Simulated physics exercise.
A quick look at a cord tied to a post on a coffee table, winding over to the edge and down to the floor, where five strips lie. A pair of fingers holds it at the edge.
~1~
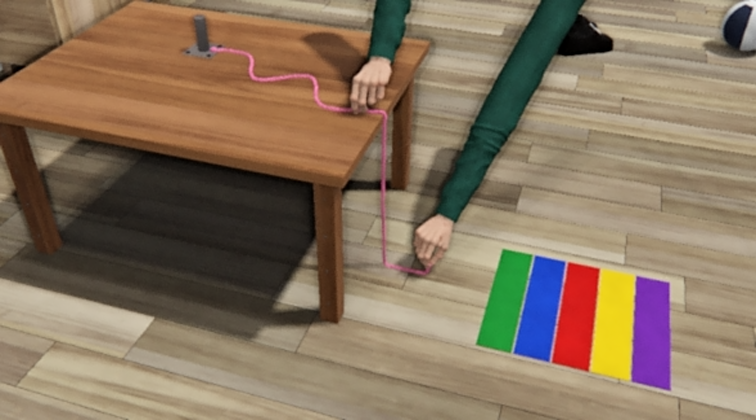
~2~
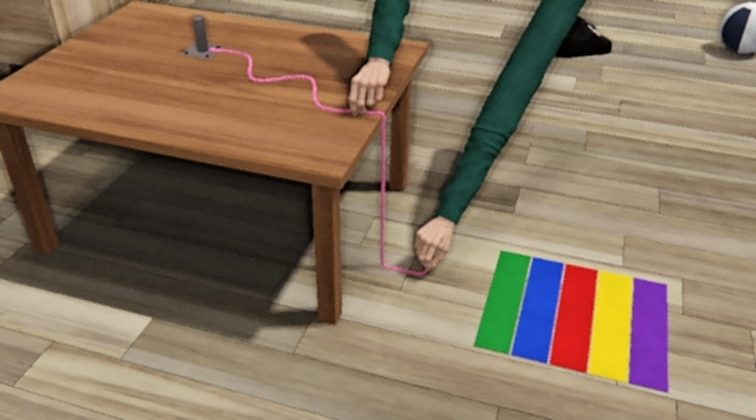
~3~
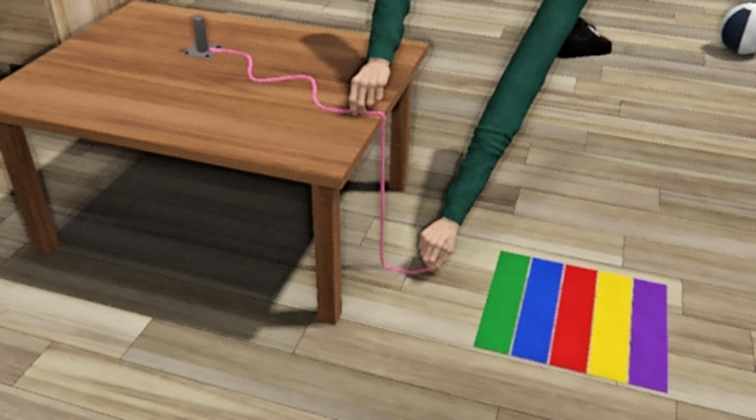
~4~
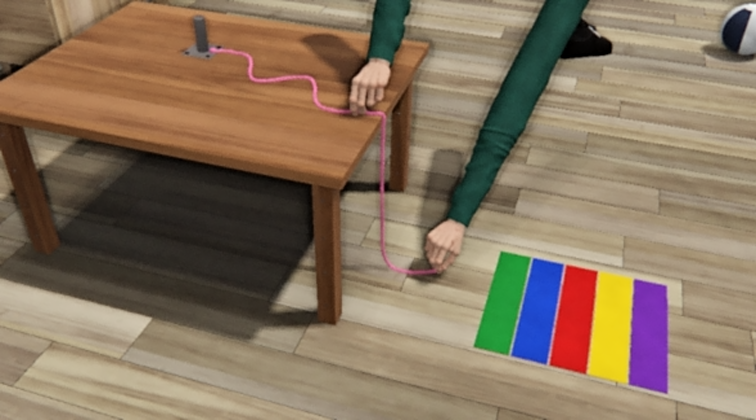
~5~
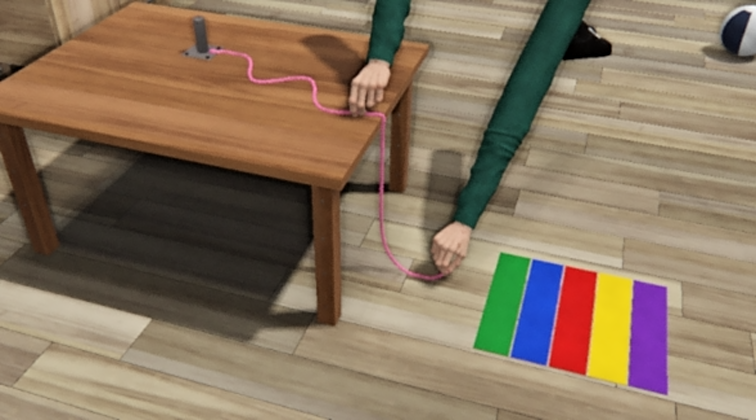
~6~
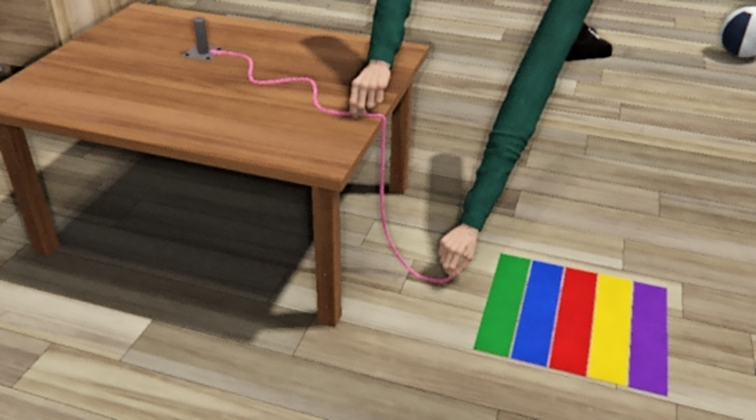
At the start, a pink cord winds from a post across a wooden table and drops to the floor, one hand pinching it at the edge and another holding its end. The lower hand then slides the end slightly right, nearer the coloured strips, and the hanging part slants into a curve.
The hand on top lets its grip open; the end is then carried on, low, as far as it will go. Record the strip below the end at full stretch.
Below the end: Yellow.
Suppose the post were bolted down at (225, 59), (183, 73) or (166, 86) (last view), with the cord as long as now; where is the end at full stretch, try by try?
(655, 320), (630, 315) and (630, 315).
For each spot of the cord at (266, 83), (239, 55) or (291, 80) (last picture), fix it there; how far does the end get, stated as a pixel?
Approximately at (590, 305), at (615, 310) and at (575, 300), in that order.
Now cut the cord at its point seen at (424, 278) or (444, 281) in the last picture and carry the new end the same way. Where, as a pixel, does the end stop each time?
In order, around (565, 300) and (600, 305).
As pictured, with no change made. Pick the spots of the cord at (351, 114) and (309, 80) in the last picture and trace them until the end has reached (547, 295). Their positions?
One is near (395, 141), the other near (331, 92).
A little later, end near (547, 295); over blue.
Next, end near (591, 304); over red.
When it is tight, end near (619, 311); over yellow. It halts on the yellow strip.
